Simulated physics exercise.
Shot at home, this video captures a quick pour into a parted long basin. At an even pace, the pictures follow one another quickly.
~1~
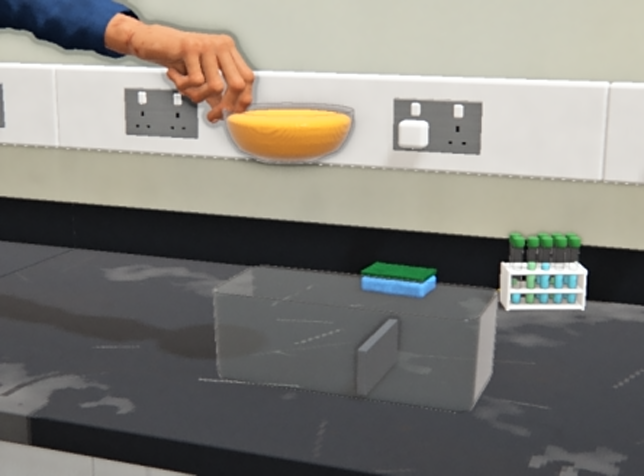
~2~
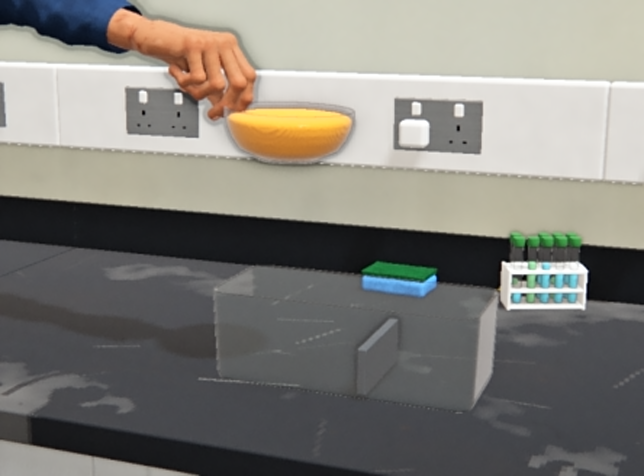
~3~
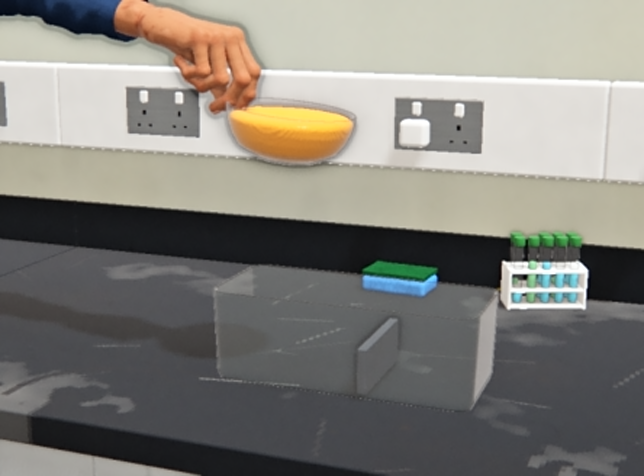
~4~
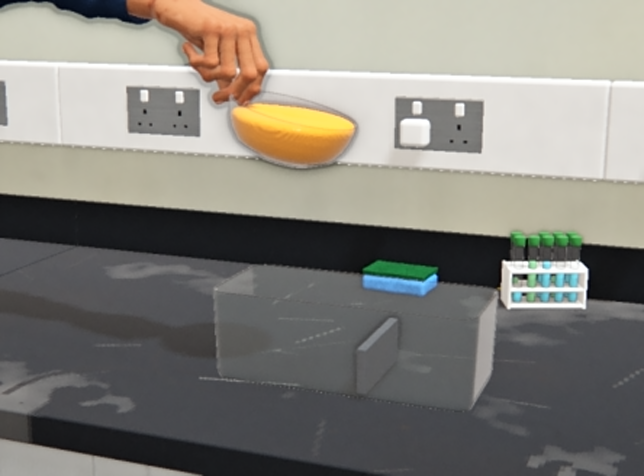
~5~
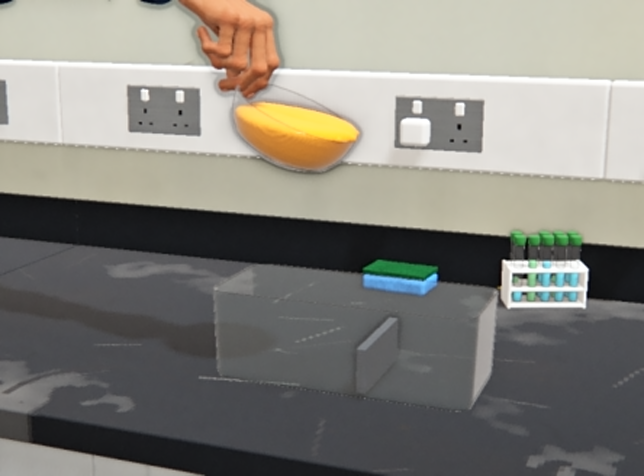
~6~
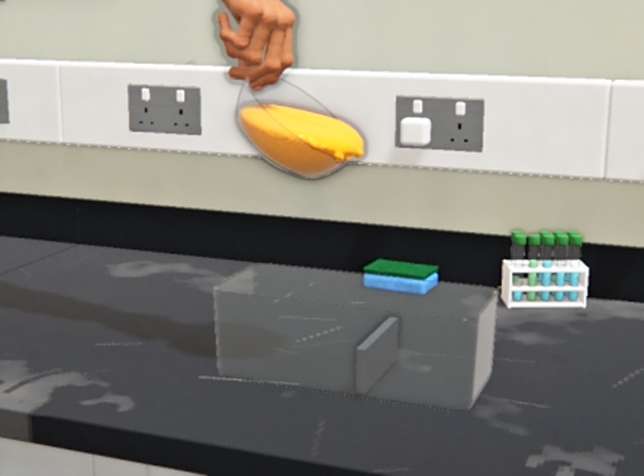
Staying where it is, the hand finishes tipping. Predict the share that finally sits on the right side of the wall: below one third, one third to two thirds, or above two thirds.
The share right of the wall does reach a third but does not go past two thirds.
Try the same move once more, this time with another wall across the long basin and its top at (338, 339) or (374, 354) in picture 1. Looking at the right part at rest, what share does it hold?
The first placement gives around 75 percent, the second 50 percent.
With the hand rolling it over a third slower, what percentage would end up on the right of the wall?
Around 65 in a hundred.
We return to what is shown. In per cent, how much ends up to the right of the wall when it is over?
I'd put it at around 55 %.
A moment on, the bowl is tipped right over and 4 per cent is still to pour, 2 is left of the wall and 34 right of it.
Next, the bowl is tipped right over and 0 per cent is still to pour, 30 is left of the wall and 52 right of it.
Then the bowl is tipped right over and 0 per cent is still to pour, 34 is left of the wall and 46 right of it.
Later the bowl is tipped right over and 0 per cent is still to pour, 40 is left of the wall and 52 right of it.
In the end 40 per cent lies left of the wall, 53 right of it and 7 outside.
